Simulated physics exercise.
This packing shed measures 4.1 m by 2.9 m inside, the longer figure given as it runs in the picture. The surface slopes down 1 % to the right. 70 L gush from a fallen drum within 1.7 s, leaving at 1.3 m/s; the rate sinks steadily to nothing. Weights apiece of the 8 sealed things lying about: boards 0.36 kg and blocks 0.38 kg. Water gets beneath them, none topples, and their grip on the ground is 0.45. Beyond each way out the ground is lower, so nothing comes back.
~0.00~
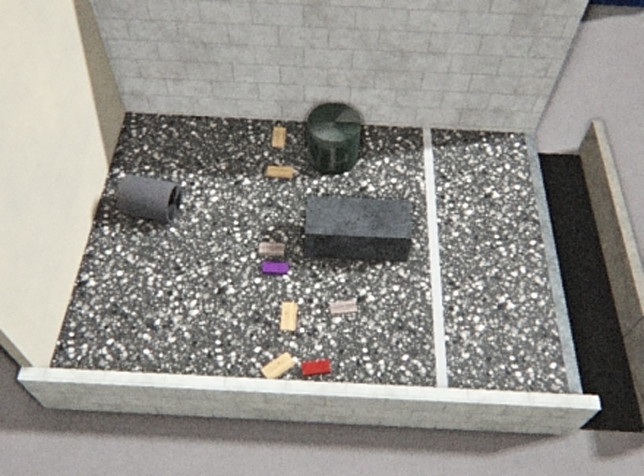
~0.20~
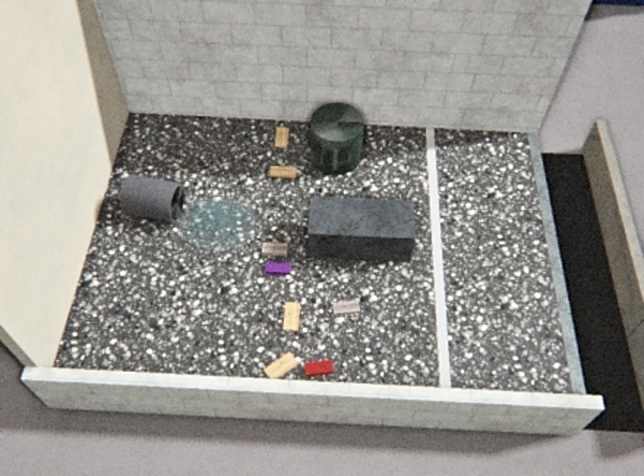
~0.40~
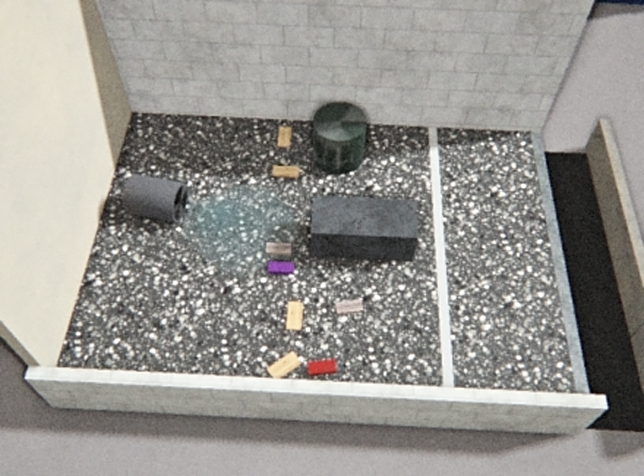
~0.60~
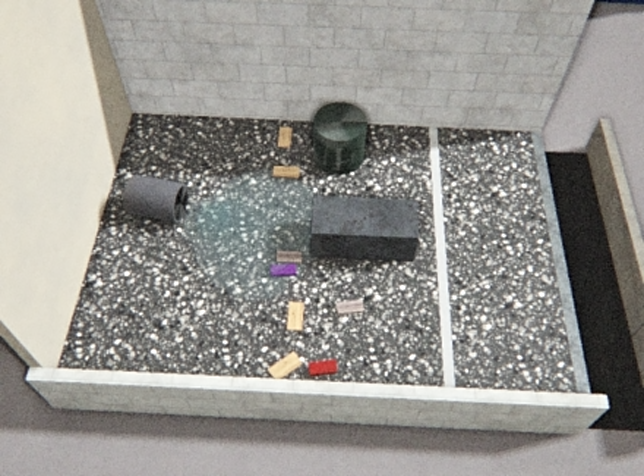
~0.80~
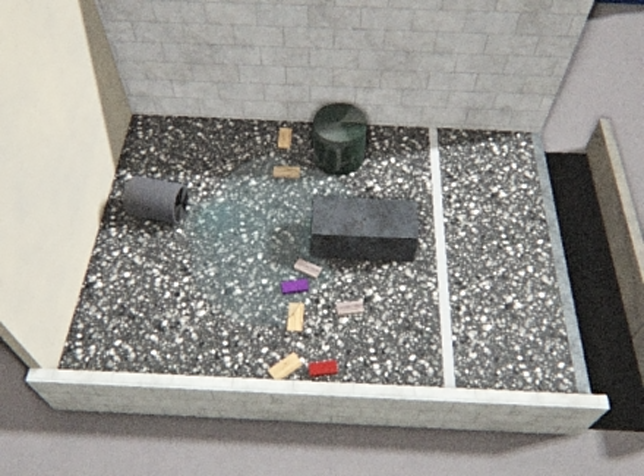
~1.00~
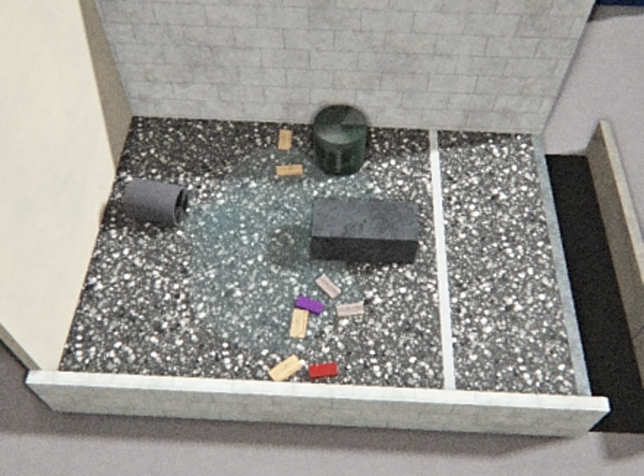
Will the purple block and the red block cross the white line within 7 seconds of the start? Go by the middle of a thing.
Purple block gets past, red block passes.
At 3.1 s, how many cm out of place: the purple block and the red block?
Roughly 250 and 80 cm by then.
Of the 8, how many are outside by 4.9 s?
3 of them.
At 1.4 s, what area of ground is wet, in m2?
Some 4.0 m2.
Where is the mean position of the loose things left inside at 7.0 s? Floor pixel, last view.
Near (382, 258).
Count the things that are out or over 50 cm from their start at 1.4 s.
I count 2.
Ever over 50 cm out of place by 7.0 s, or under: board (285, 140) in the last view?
Answer: Under.
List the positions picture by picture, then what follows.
The first picture shows the purple block at (275, 267) rests on the ground; the red block at (316, 367), on the bottom; water covers 0.0 m2; 0 of 8 have shifted.
The second picture shows the purple block at (278, 267), on the bottom; the red block at (319, 367), on the bottom; 0.3 m2 under water; 0 of 8 have shifted.
The third picture shows the purple block at (281, 267) rests on the ground; the red block at (322, 367) rests on the ground; water covers 0.7 m2; 0 of 8 have shifted.
The fourth picture shows the purple block at (283, 269), on the bottom; the red block at (323, 367), on the bottom; 1.3 m2 under water; 1 of 8 have shifted.
The fifth picture shows the purple block at (295, 286), on the bottom, 21 cm from its start; the red block at (323, 368), on the bottom; water covers 1.9 m2; 2 of 8 have shifted.
The sixth picture shows the purple block at (310, 304), on the bottom, 42 cm from its start; the red block at (323, 370), on the bottom; 2.6 m2 under water; 4 of 8 have shifted.
After 1.4 s the purple block is near (342, 339), 0.8 m from its start, afloat; the red block is near (323, 370), 0.0 m from its start, aground; 0 of 8 are over the mark; 3 afloat.
After 3.1 s the purple block is near (561, 397), 2.5 m from its start, aground; the red block is near (437, 390), 0.9 m from its start, afloat; 3 of 8 are over the mark; 5 afloat.
After 4.9 s the purple block has gone out; the red block is near (569, 391), 1.9 m from its start, aground; 4 of 8 are over the mark; 0 afloat.
After 7.0 s the purple block has gone out; the red block is near (572, 390), 1.9 m from its start, aground; 4 of 8 are over the mark; 0 afloat.
